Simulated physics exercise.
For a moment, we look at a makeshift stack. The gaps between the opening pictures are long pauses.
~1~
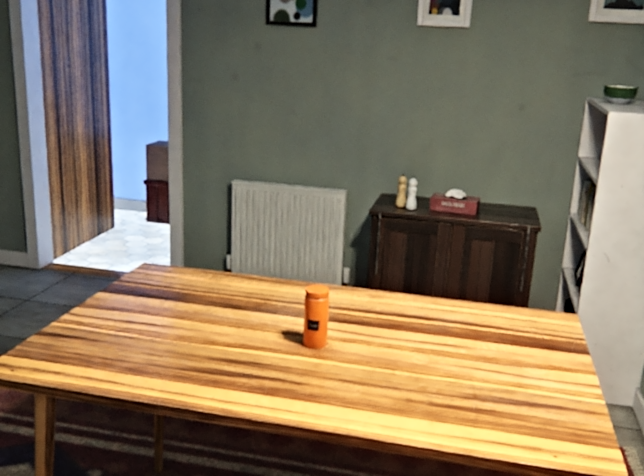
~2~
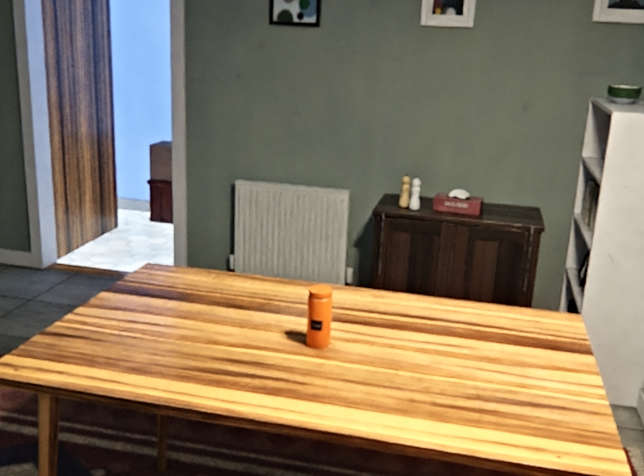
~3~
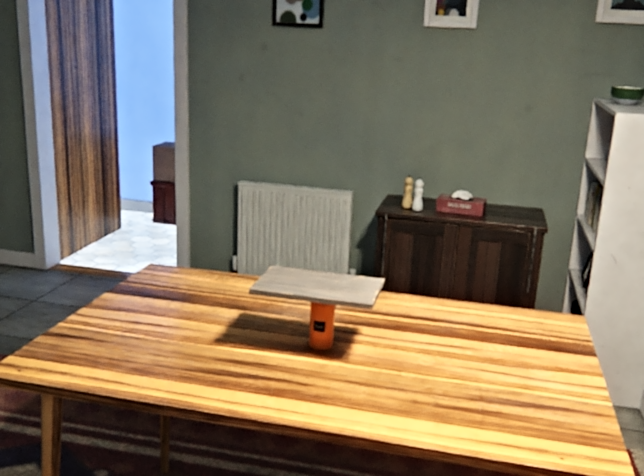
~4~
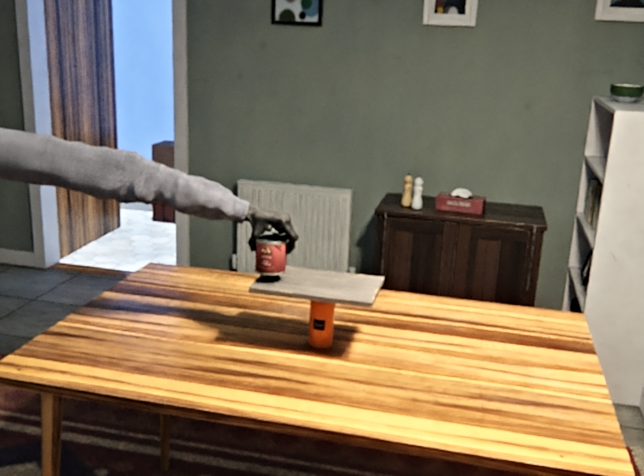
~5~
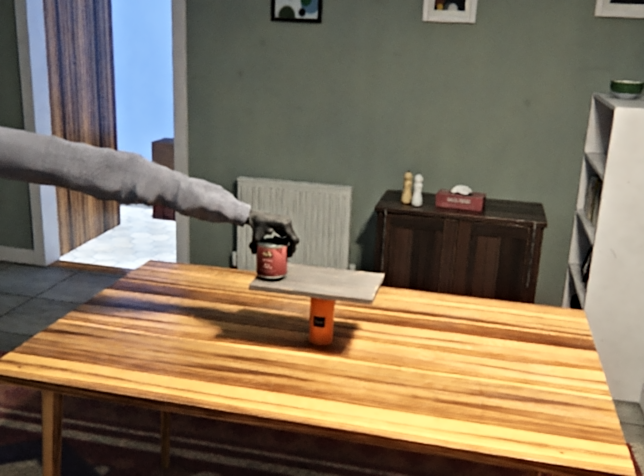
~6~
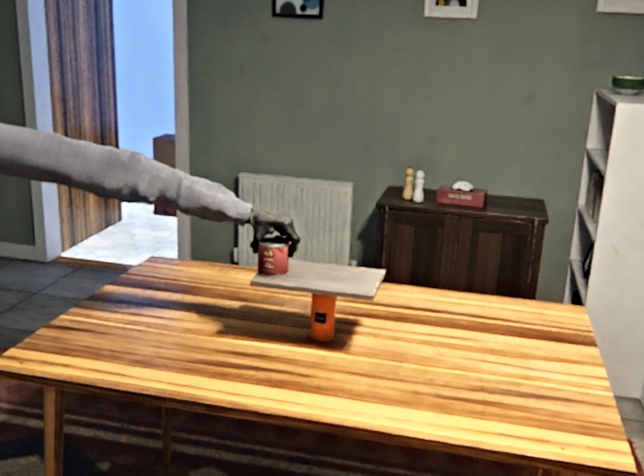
On a striped wooden table, an orange jar stood alone, then a flat grey board lay across its top, and a gloved hand reached in from the left and set a red tin on the board's left end.
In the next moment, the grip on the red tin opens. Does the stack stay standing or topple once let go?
It topples.
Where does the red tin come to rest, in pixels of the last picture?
Roughly pixel (224, 313) in the last picture.
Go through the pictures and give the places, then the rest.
The last thing is not in view yet; orange jar (316, 317), in the first picture.
The last thing is not in view yet; orange jar (319, 317), in the second picture.
The last thing is not in view yet; orange jar (322, 318), in the third picture.
On its way; red tin (271, 255); orange jar (322, 316), in the fourth picture.
On its way; red tin (272, 258); orange jar (322, 313), in the fifth picture.
In place under the hand; red tin (273, 257); orange jar (323, 309), in the sixth picture.
Then, 0.60 s later than the last frame, red tin now fallen; grey board tilted by 55°.
Then, 0.80 s later than the last frame, grey board now fallen; orange jar tilted by 29°.
When it is over, fallen, orange jar, red tin and grey board. End places, in pixels of the last picture, red tin near (225, 313). The stack gives way.
